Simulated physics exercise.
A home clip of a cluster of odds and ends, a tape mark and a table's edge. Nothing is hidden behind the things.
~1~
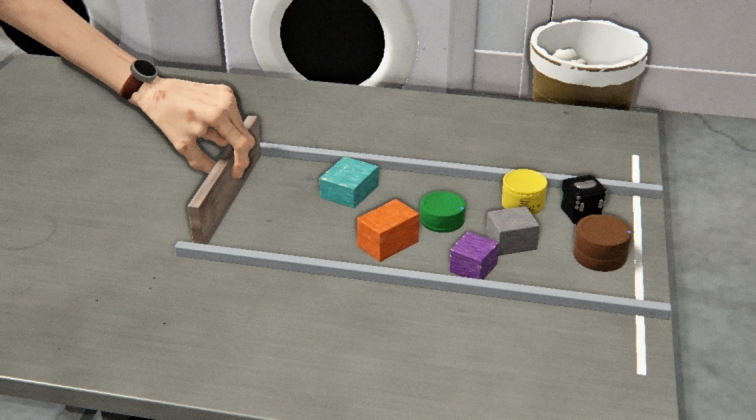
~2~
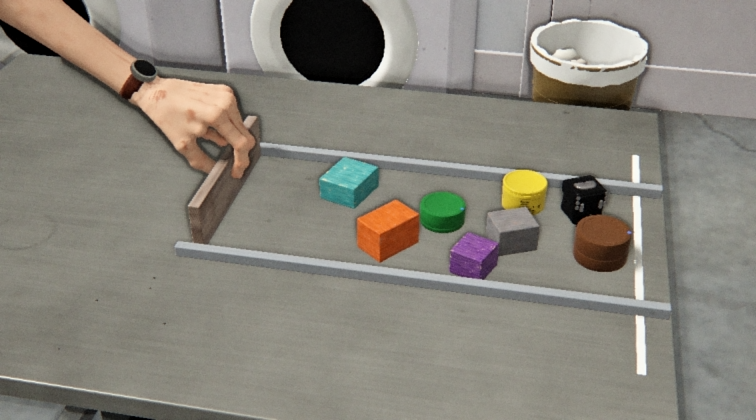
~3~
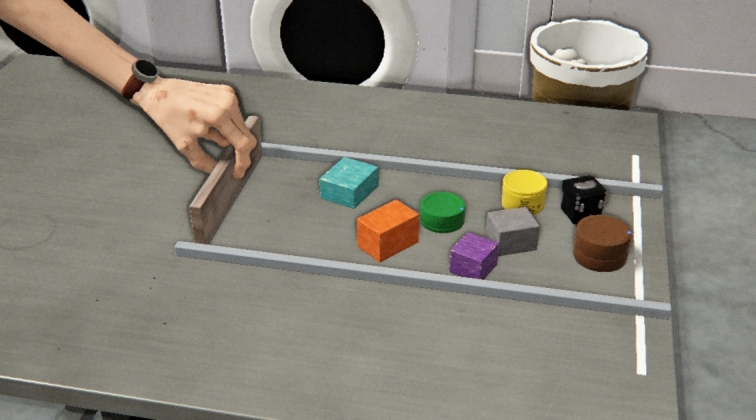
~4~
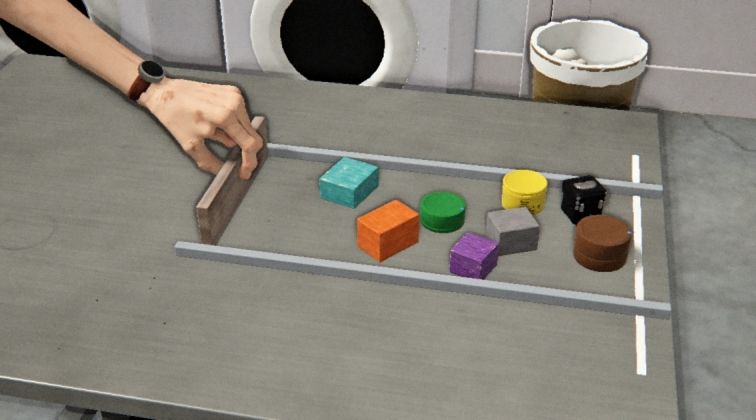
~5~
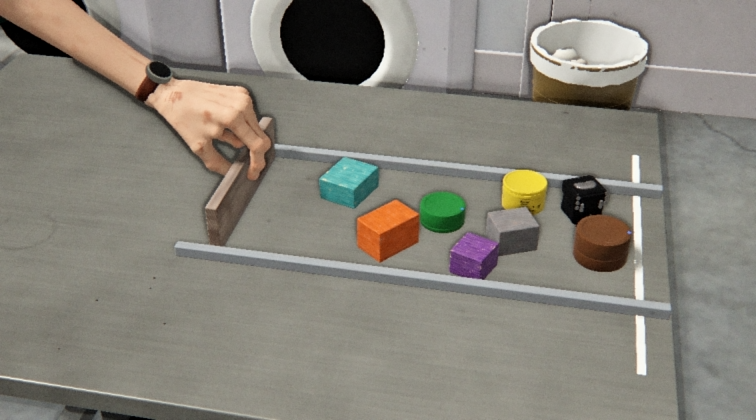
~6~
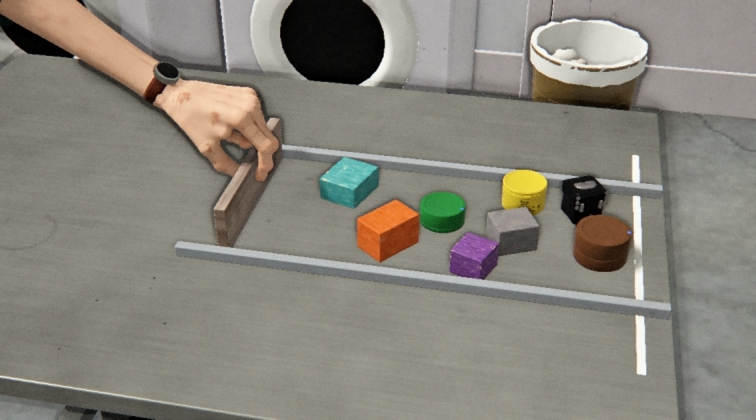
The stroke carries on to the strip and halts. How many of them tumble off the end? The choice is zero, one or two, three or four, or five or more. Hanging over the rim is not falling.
The number that fall off is five or more.
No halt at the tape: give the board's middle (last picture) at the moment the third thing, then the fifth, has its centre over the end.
At (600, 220) for the third, at (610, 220) for the fifth.
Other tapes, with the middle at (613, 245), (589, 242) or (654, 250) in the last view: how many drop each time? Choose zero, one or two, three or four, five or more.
The falls would be three to four; either one or two; 5 or more.
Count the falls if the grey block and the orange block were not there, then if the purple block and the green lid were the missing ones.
3 in the first case, 4 in the second.
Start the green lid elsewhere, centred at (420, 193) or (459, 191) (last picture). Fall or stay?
In that order, it falls; comes down.
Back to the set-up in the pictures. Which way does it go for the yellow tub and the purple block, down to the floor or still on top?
The yellow tub tumbles off; the purple block survives.
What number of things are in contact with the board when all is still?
The number is 3.
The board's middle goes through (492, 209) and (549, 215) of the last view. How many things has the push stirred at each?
The counts are 8 and 8.
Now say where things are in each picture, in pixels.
The first frame shows brown lid (602, 243); black case (583, 200); yellow tub (524, 192); board (228, 179); tape (638, 248).
The second frame shows black case (583, 200); purple block (474, 257).
The third frame shows yellow tub (524, 193); orange block (388, 231).
The fourth frame shows brown lid (602, 243); green lid (443, 212).
The fifth frame shows black case (583, 200); grey block (512, 231).
The sixth frame shows brown lid (602, 243); black case (583, 200); yellow tub (524, 193); board (251, 181); tape (638, 248).
A little later, none off yet; brown lid at rest near (602, 243); black case at rest near (583, 200); yellow tub at rest near (524, 193).
When it is over, the number that fall off is five or more; down, green lid, grey block, yellow tub, black case and brown lid.
